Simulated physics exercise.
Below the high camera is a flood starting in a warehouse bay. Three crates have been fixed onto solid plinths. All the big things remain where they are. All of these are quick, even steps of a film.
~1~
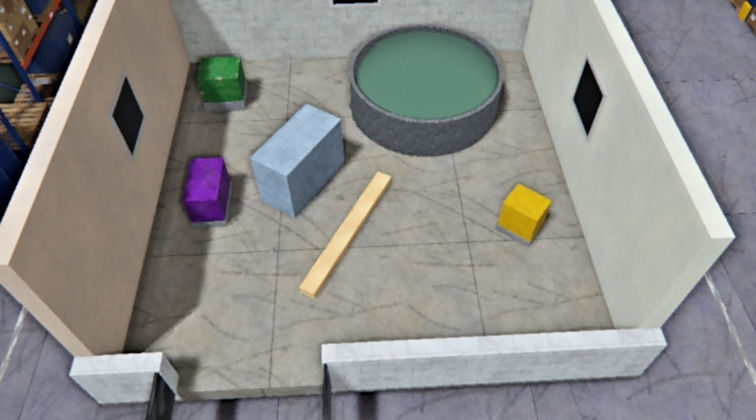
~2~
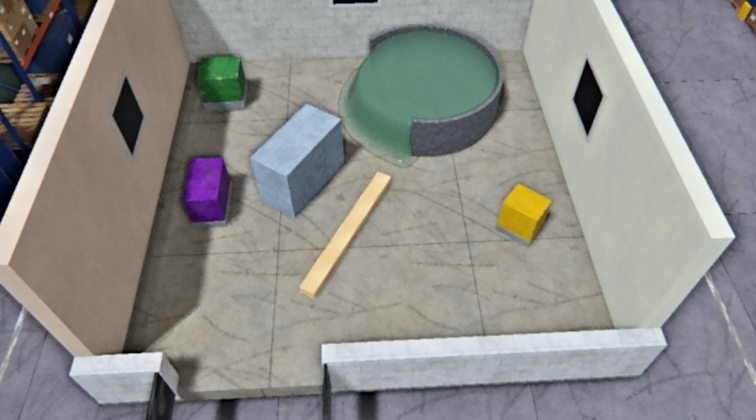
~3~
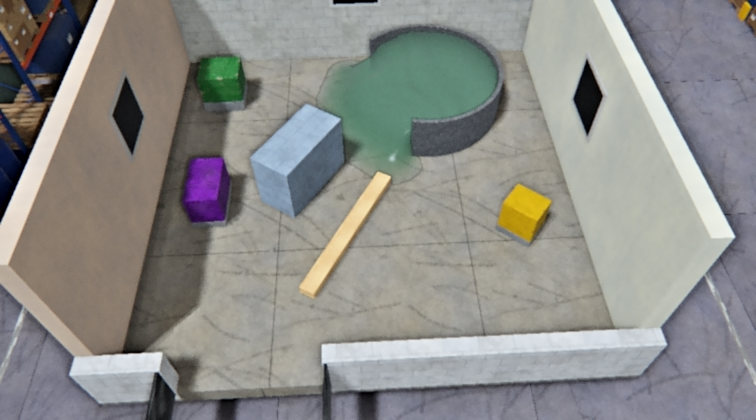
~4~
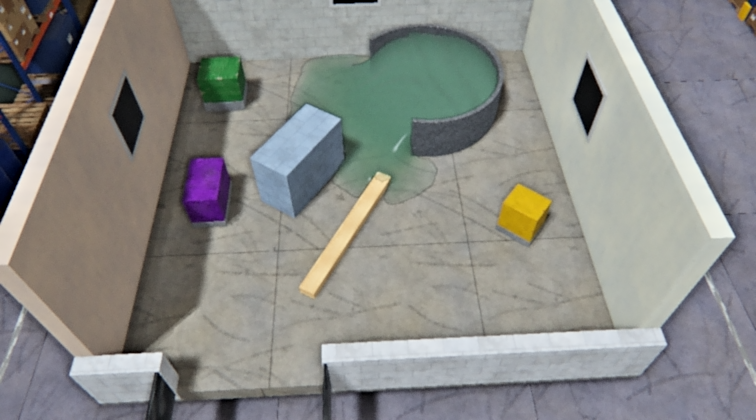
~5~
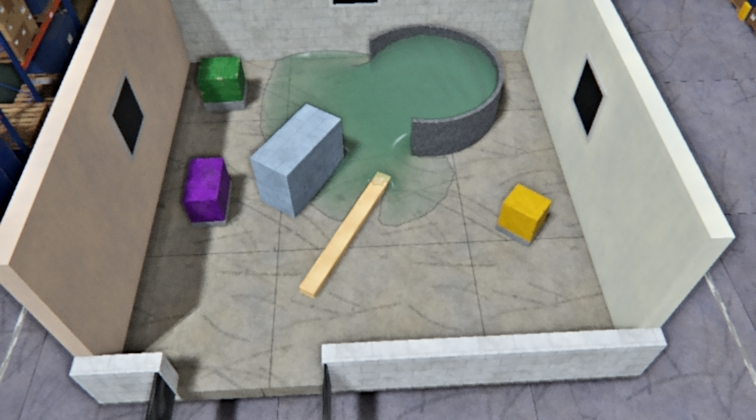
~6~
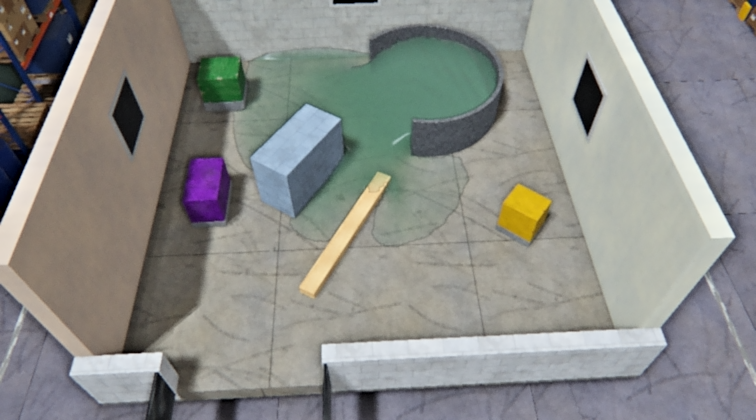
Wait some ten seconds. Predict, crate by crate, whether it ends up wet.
The purple crate ends up wet; the yellow crate ends up dry; the green crate ends up wet.
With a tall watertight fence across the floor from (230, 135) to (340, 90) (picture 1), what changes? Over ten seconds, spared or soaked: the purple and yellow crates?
Here is what I get: The purple one gets reached, while the yellow one is left untouched.
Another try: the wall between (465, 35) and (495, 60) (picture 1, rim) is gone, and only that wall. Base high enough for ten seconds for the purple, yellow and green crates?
Purple crate is not reached; yellow crate is reached; green crate is not reached.
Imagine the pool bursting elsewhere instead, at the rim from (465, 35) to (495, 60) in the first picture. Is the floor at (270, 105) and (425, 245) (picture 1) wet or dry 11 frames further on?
Untouched, untouched.
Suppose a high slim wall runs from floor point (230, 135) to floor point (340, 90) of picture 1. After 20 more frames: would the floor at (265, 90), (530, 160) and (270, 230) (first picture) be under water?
The first point comes out inundated, the next unwetted, the last inundated.
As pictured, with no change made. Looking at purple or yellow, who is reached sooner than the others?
I reckon it's the purple one.
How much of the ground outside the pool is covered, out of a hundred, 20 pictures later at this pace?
I reckon 65 per cent or so.
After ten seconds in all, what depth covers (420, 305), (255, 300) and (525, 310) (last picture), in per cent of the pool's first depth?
In order: Roughly 4, 10 and 10 in a hundred.
A moment on, water covers 45 % of the floor; the purple crate water round its plinth, the yellow crate not reached, the green crate water round its plinth.
Next, water covers 60 % of the floor; the purple crate water round its plinth, the yellow crate water round its plinth, the green crate water round its plinth.
Then, water covers 65 % of the floor; the purple crate water round its plinth, the yellow crate water round its plinth, the green crate water round its plinth.
Later, water covers 75 % of the floor; the purple crate water round its plinth, the yellow crate water round its plinth, the green crate water round its plinth.
In the end, water covers 95 % of the floor; the purple crate was topped, the yellow crate stayed above the water, the green crate was topped.
